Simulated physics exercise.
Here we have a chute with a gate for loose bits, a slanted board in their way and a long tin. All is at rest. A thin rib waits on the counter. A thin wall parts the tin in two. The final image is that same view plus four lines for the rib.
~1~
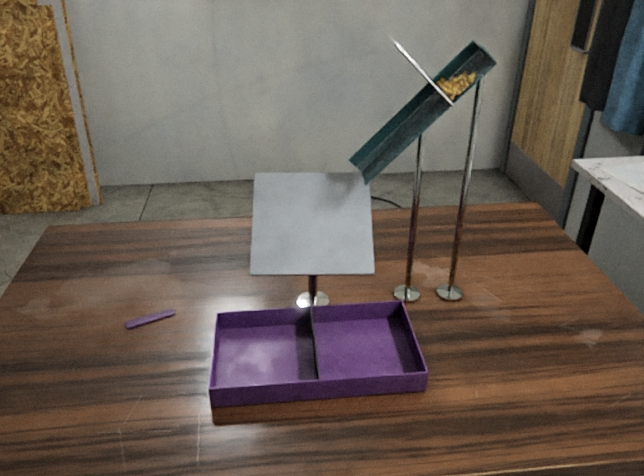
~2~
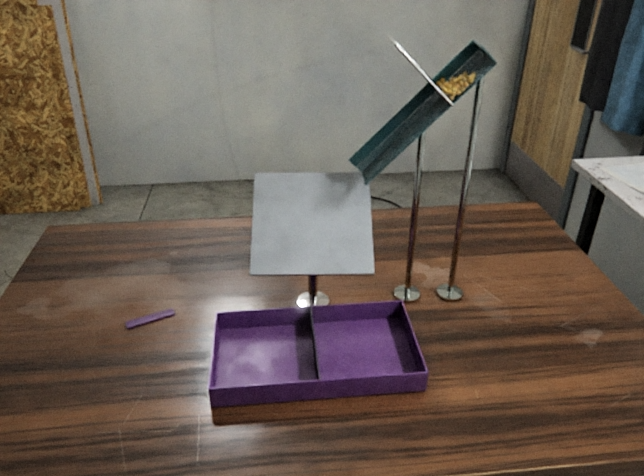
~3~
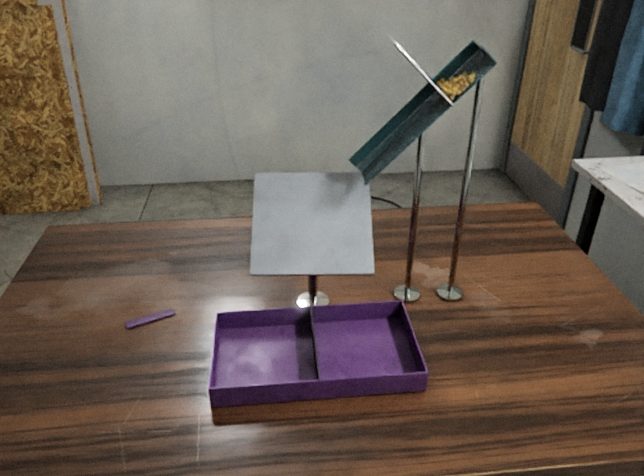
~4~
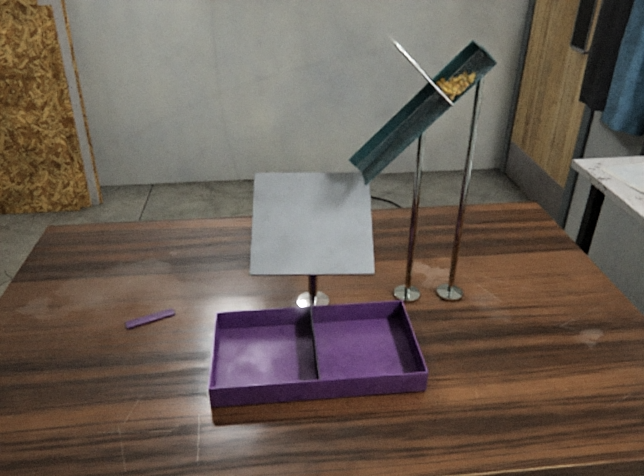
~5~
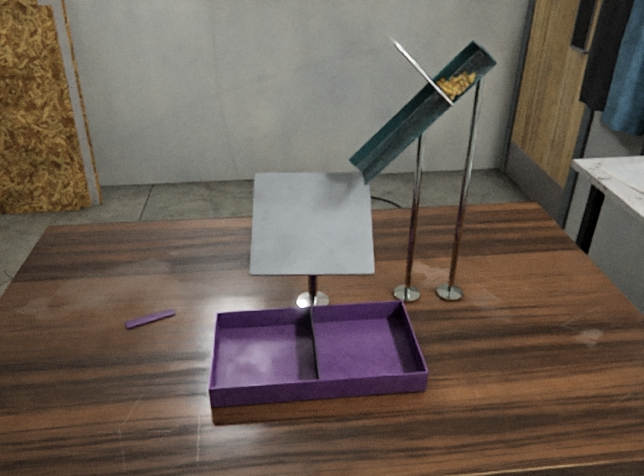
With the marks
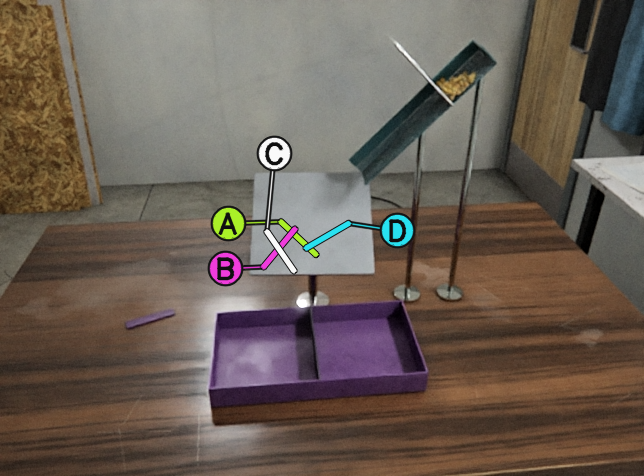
A dark wood-grained table fills most of the view in a room with a plain grey wall, seen from slightly above and in front. A teal chute on two metal stands slants down leftward, golden puffed bits behind its pale gate, above a tilted grey board, a divided purple tin in front and a thin purple strip at left. Nothing moves, and the camera stays still.
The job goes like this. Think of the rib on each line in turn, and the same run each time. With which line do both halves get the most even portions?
Best: C.
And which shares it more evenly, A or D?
The answer is A.
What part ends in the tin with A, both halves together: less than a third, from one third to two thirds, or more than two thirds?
It is more than two thirds.
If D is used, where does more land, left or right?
Left.
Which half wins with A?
More lands on the right.
On the marked copy, line A from (280, 221) to (316, 254); line B from (294, 229) to (263, 266); line C from (267, 231) to (293, 270); line D from (348, 223) to (306, 248).
With A, of what is caught, a small share in the left half, the bulk in the right.
With B, of what is caught, all but a few in the left half, a small share in the right.
With C, of what is caught, close to two thirds in the left half, close to a third in the right.
With D, of what is caught, the whole lot in the left half, none at all in the right.
